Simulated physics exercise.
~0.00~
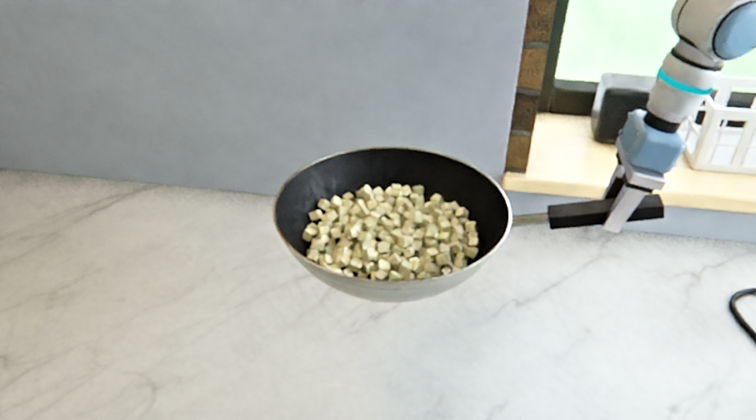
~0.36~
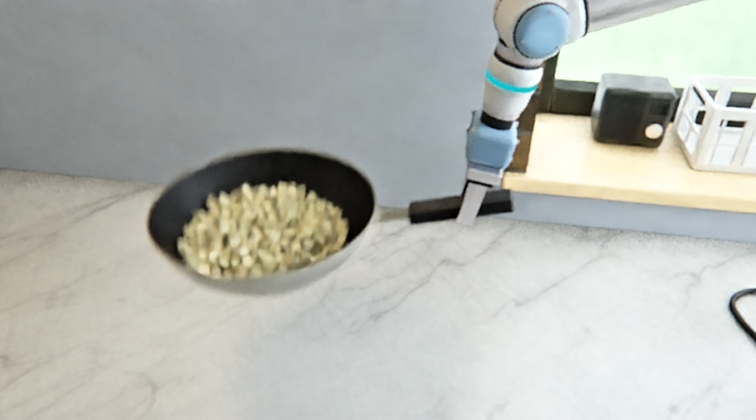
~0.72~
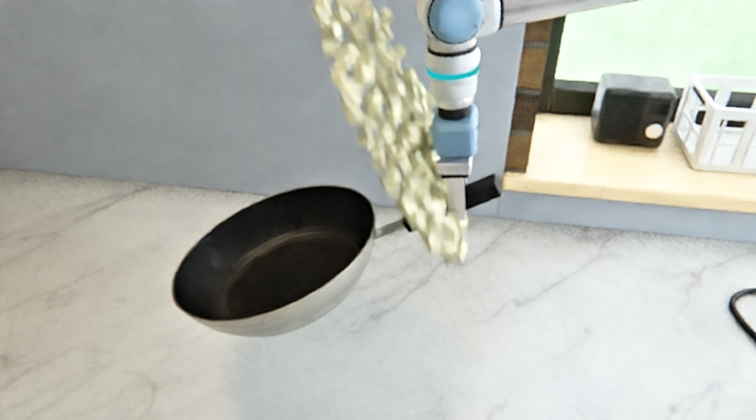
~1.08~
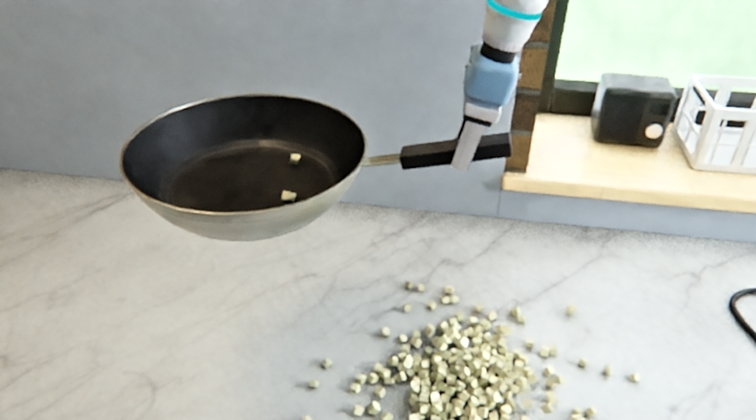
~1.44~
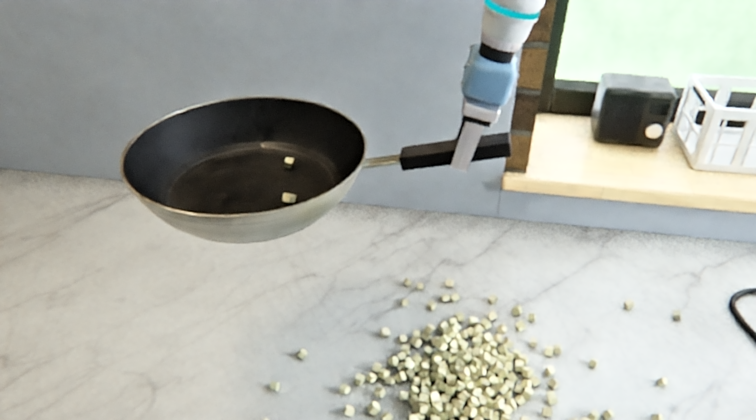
A white and blue robot arm holds a black-handled frying pan heaped with pale green vegetable dice above a white marble counter, seen from slightly above, with a grey wall behind and a window ledge holding a black box and a white rack at right. The arm sweeps the pan left, still full. Then the pan tips, and the dice fly up and right in a long stream past the gripper. The pan rises and levels as they land in a scattered pile on the counter below. Two pieces remain in the nearly empty pan, held still.
